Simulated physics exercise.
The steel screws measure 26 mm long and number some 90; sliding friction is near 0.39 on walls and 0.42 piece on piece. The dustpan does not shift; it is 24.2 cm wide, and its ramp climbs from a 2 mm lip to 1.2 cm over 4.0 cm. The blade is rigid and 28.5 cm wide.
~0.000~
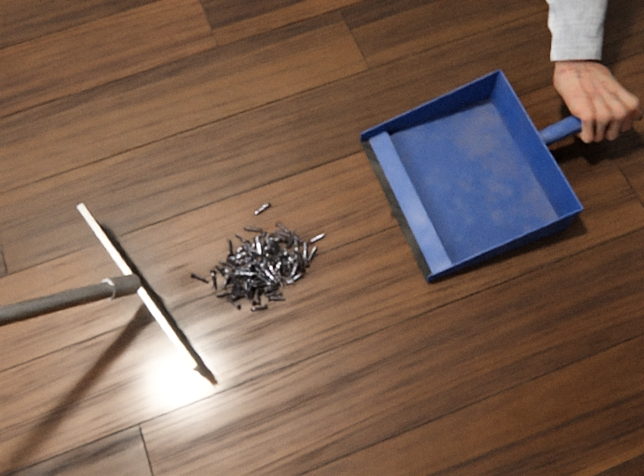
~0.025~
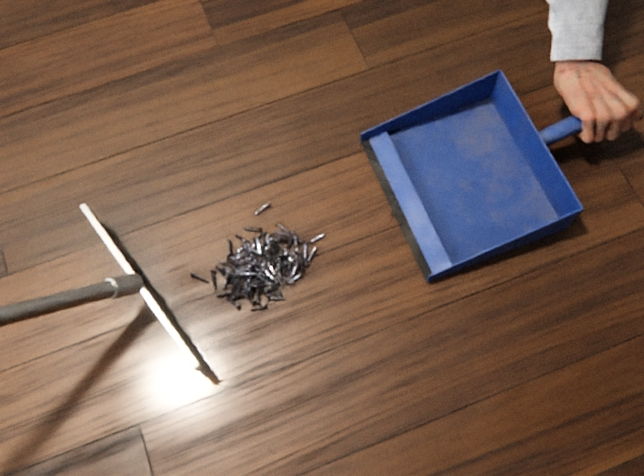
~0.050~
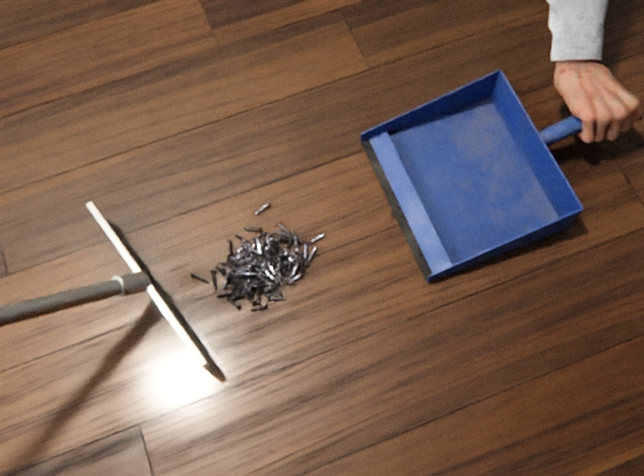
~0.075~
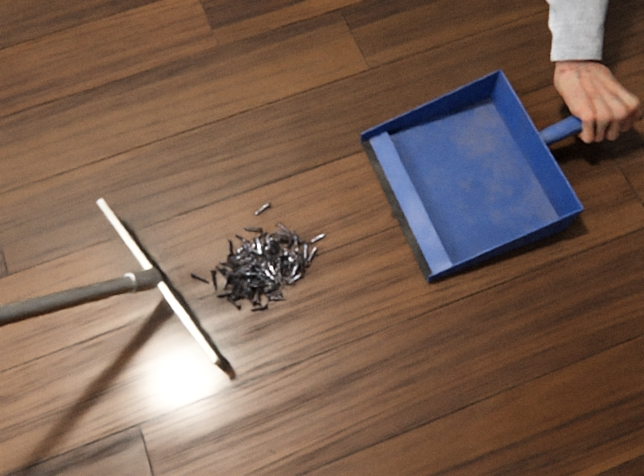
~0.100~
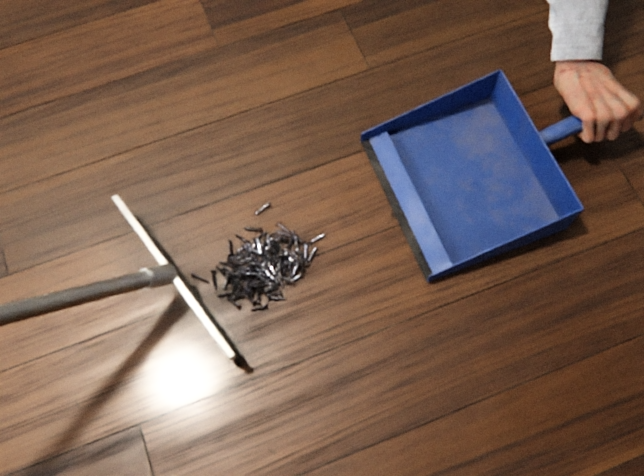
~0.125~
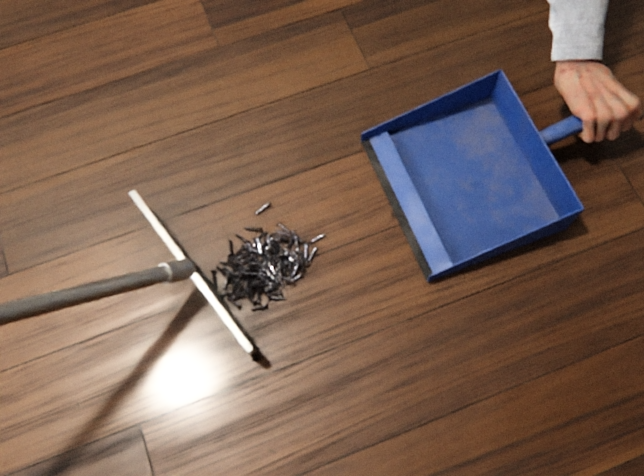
A hand in a pale grey sleeve holds a blue dustpan by its handle at the upper right, above a dark brown wooden floor seen from above at an angle. A small heap of shiny steel screws lies near the centre, with a thin white-edged blade on a grey pole to its left. The blade slides a short way right to the heap's near edge, while dustpan and camera stay still.
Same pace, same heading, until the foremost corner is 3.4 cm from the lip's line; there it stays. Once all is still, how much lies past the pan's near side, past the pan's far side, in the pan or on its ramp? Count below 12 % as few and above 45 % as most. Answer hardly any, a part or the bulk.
Near side hardly any, far side hardly any, pan a part.
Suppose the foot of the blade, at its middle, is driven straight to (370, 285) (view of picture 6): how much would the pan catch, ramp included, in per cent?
Some 5 per cent.
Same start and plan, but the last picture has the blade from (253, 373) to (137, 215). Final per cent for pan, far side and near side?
Pan 0, far 0, near 5.
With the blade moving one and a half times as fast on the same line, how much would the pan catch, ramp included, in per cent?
It would be near 65 per cent.
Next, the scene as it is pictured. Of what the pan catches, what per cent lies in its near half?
About 70 per cent.
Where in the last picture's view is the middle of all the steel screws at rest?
At about (387, 210).
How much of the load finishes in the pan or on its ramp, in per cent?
About 25 per cent.
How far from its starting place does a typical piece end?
Roughly 20 cm.
After 0.25 s, middle of the blade 18 cm from the lip; 0 % over the lip, far side 0 %, near side 0 %.
After 0.34 s, middle of the blade 10 cm from the lip; 0 % over the lip, far side 0 %, near side 0 %.
After 0.56 s, middle of the blade 8 cm from the lip; 30 % over the lip, far side 0 %, near side 0 %.
By 1.5 s all is still; near side 0 %, far side 0 %, pan 25 %, in front of the lip or behind the blade 70 %.
